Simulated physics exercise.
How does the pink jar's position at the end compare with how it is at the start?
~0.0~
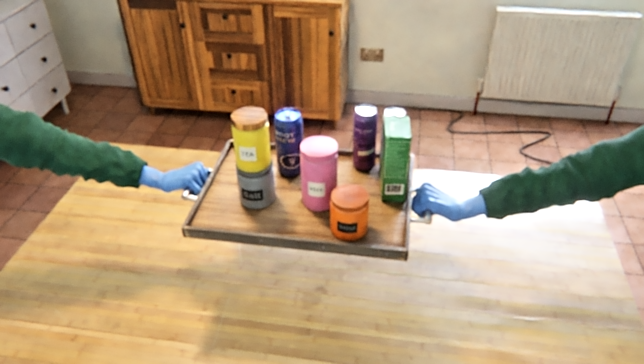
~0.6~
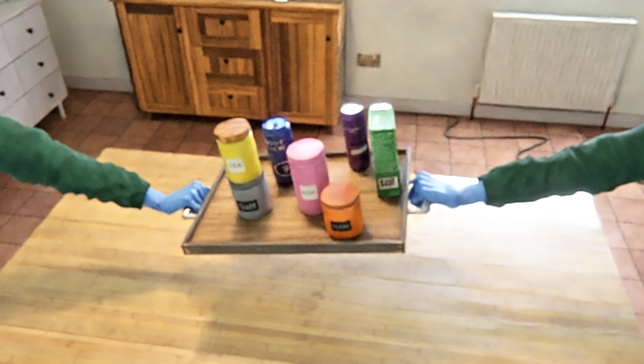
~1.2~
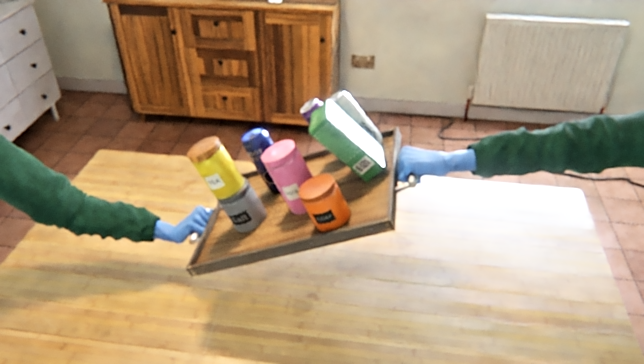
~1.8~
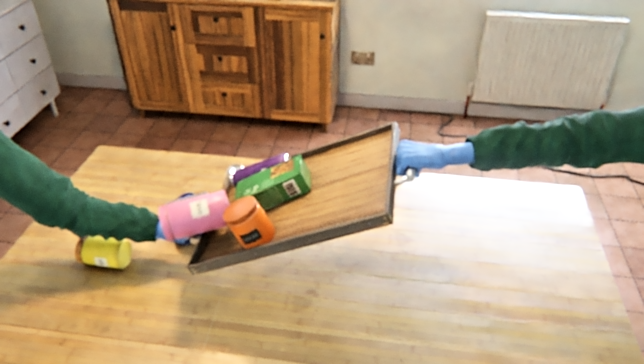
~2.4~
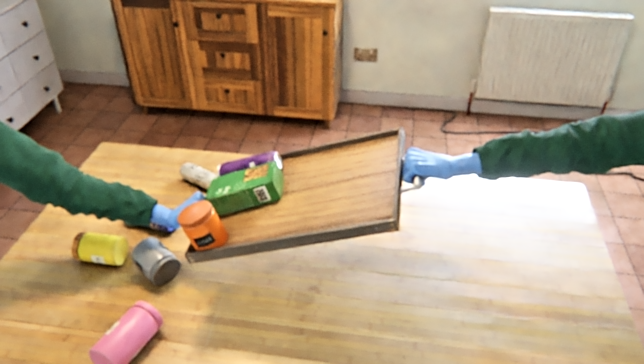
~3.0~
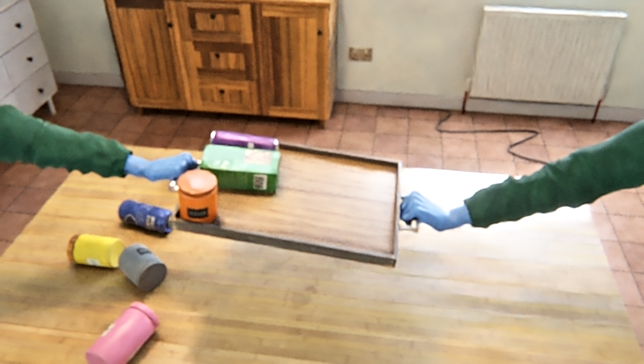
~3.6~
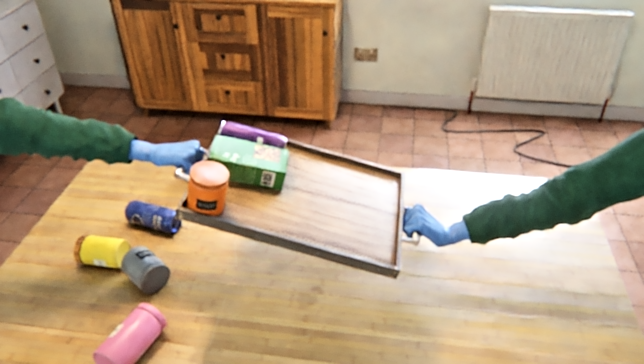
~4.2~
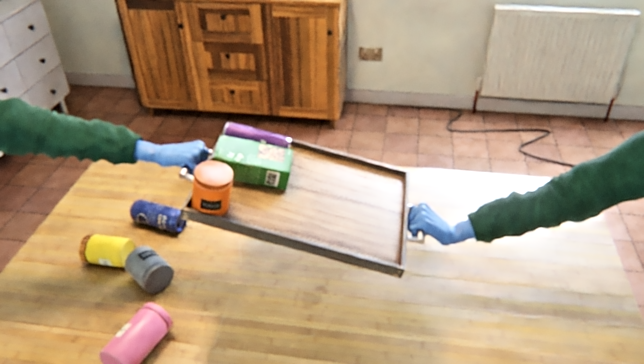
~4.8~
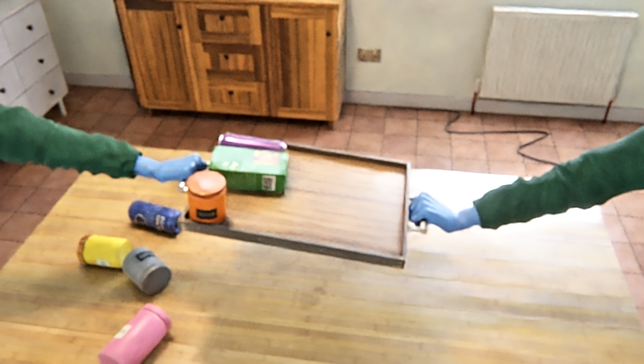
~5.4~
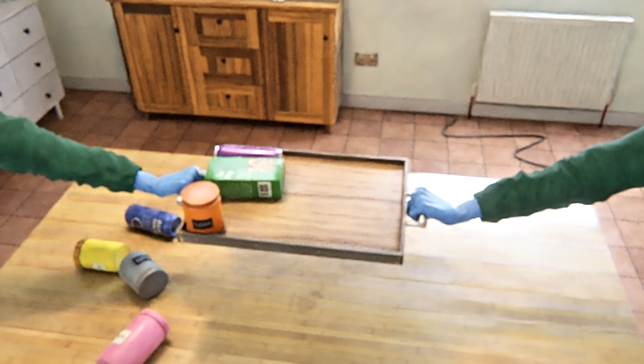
At the start the pink jar stands upright on the tray, and at the end it lies on its side on the table.
A tray in gloved hands tips left, spills several containers, tilts right, then levels out.
